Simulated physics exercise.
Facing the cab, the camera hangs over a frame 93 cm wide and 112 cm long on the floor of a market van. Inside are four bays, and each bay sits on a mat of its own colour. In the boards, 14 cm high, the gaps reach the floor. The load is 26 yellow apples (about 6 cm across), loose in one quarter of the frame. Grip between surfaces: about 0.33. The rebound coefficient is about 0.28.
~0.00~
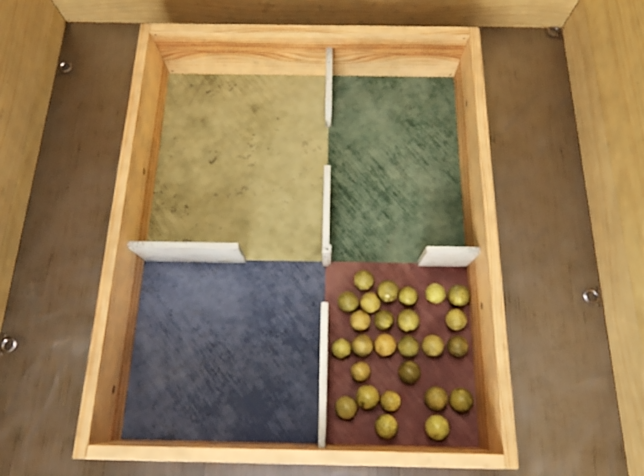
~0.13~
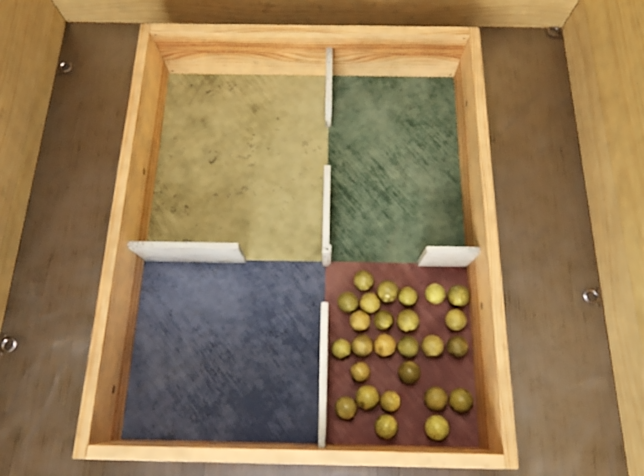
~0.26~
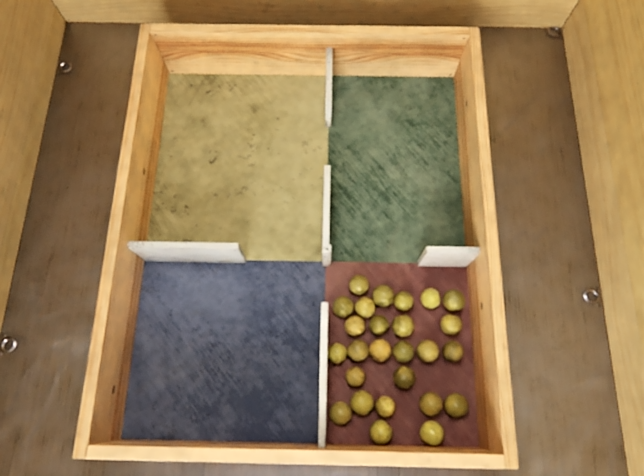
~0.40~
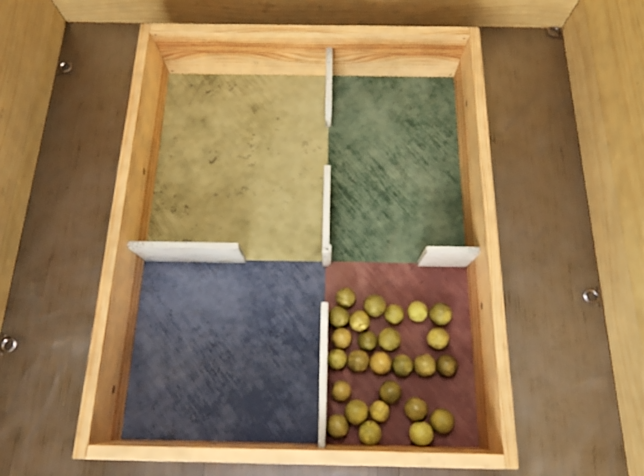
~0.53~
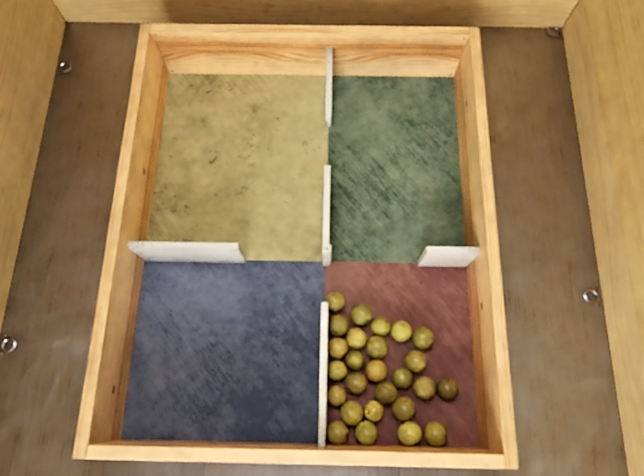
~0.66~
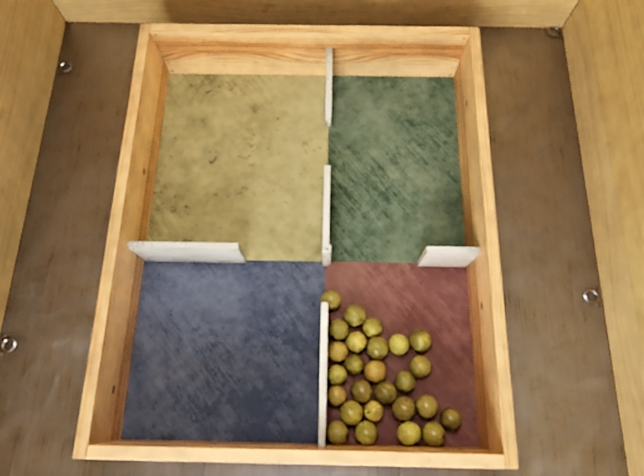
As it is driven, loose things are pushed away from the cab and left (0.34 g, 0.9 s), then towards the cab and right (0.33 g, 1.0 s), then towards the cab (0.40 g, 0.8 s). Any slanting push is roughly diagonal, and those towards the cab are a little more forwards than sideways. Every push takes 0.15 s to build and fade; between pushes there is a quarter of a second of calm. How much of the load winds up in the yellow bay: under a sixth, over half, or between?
Share finishing in the yellow bay: Short of one sixth of them.
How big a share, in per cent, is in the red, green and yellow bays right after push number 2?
By that time it's red at 70 percent, green at 30 percent and yellow at 0 percent.
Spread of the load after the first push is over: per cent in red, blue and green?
At that point the split is red 100, blue 0, green 0 per cent.
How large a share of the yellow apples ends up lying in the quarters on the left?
I'd say close to 0 per cent.
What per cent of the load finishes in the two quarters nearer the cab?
Around 60 per cent.
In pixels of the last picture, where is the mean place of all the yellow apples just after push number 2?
Near (422, 254).
After push 1 (1.14 s), 25 in the red bay and 1 in the blue bay.
After push 2 (2.39 s), 17 in the red bay, 1 in the blue bay and 8 in the green bay.
After push 3 (3.44 s), 10 in the red bay, 15 in the green bay and 1 in the yellow bay.
Outcome (at 4.48 s), 10 in the red bay, 15 in the green bay and 1 in the yellow bay. Asked share, 1 of 26, 4 per cent.
